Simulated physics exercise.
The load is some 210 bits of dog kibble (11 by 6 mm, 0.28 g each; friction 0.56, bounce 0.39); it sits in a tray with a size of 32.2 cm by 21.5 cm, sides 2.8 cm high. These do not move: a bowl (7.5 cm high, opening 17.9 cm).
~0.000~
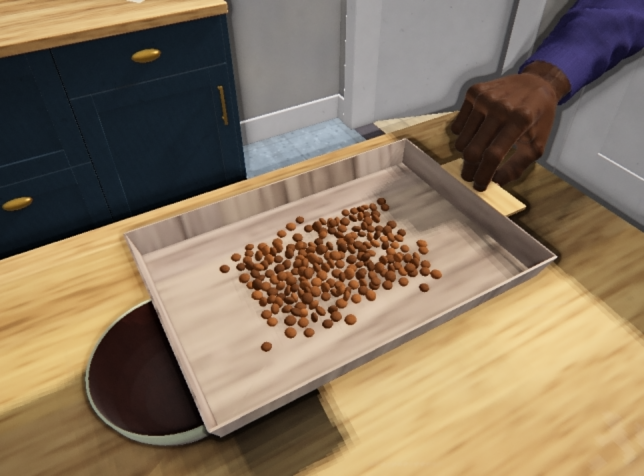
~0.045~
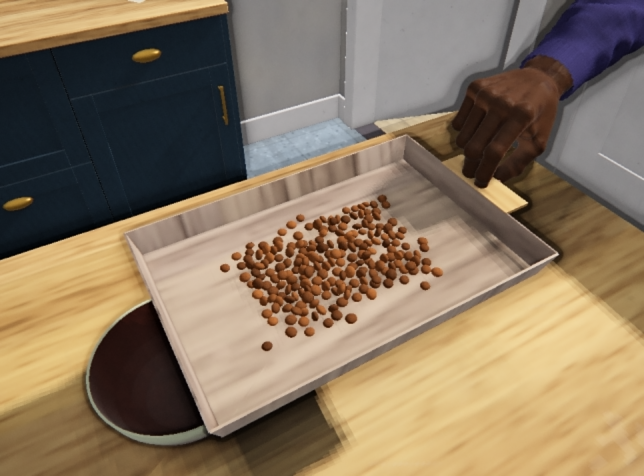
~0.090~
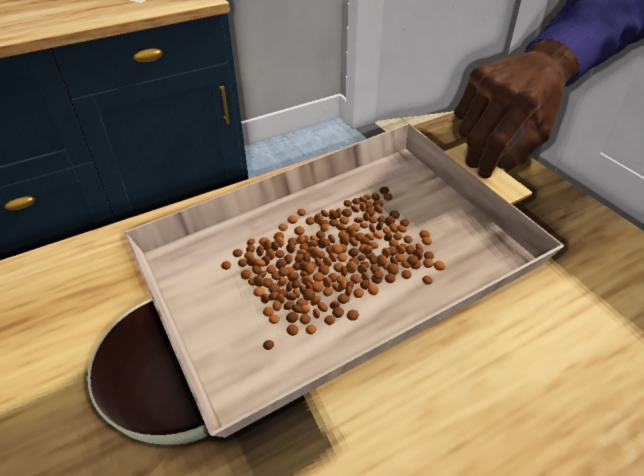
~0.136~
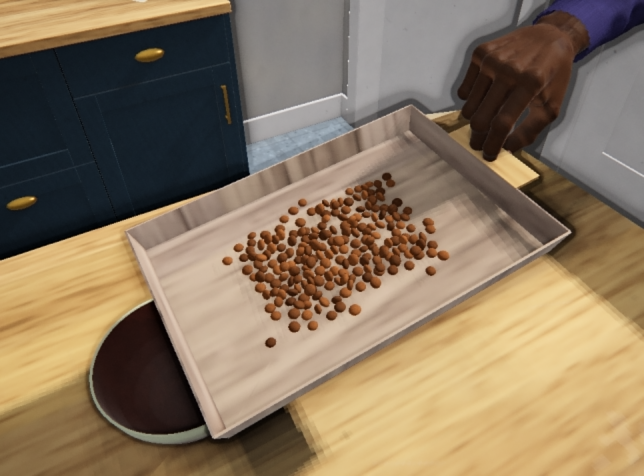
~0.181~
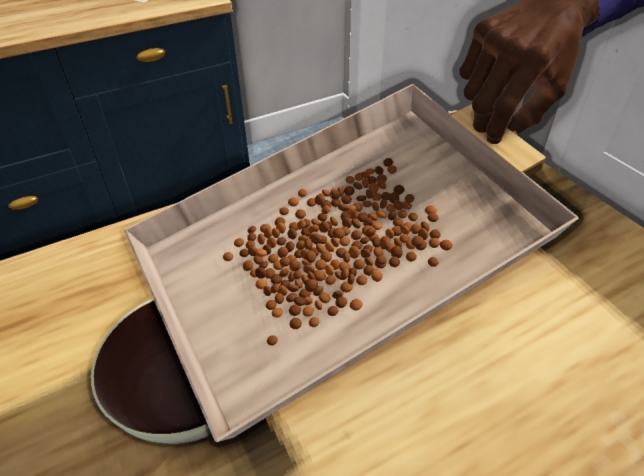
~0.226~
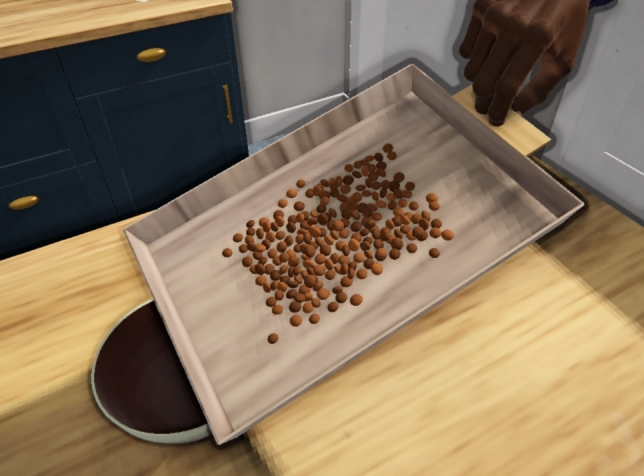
At first, a shallow tray scattered with small brown pieces lies nearly flat on a wooden counter, its left end over a dark round bowl. Then a hand at the far right rises as that end of the tray lifts, slanting it toward the front left, while the pieces stay clustered mid-tray.
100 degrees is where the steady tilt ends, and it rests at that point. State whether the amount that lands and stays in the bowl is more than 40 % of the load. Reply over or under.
Under.
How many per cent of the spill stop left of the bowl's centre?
Close to 60 in a hundred.
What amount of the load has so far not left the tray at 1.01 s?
Remaining on tray: Approx. 30 per cent.
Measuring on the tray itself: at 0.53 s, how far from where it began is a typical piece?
It has moved about 5 cm from its starting spot.
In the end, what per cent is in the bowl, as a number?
My guess is close to 5 in a hundred.
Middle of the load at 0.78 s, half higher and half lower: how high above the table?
About 16 centimetres.
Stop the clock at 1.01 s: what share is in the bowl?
Around 0 percent at that point.
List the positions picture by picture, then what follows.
In the first frame, tray at (407, 333); tilt 0 degrees; leading edge at (159, 315); middle of the load at (331, 264); bowl at (175, 356).
In the second frame, tray at (408, 332); tilt 1 degrees; leading edge at (160, 316); middle of the load at (331, 262).
In the third frame, tray at (409, 329); tilt 4 degrees; leading edge at (161, 316); middle of the load at (333, 258).
In the fourth frame, tray at (411, 324); tilt 8 degrees; low side front left; leading edge at (162, 318); middle of the load at (334, 250).
In the fifth frame, tray at (412, 321); tilt 13 degrees; low side front left; leading edge at (164, 319); middle of the load at (339, 233).
In the sixth frame, tray at (412, 317); tilt 17 degrees; low side front left; leading edge at (164, 321); middle of the load at (338, 226); bowl at (181, 354). It turns about 105 degrees a second.
Then, at 0.53 s, tilt 49 degrees; tray 100 %; middle of all pieces on or above the table near (289, 253).
After 0.78 s, tilt 75 degrees; tray 60 %, in the air 40 %; middle of all pieces on or above the table near (229, 404).
Then, at 1.01 s, tilt 98 degrees; tray 30 %, outside 60 %, in the air 10 %.
Then, at 1.23 s, tilt 100 degrees; bowl 5 %, tray 5 %, outside 85 %, in the air 5 %.
In the end, at 1.9 s, bowl 5 %, outside 95 %.
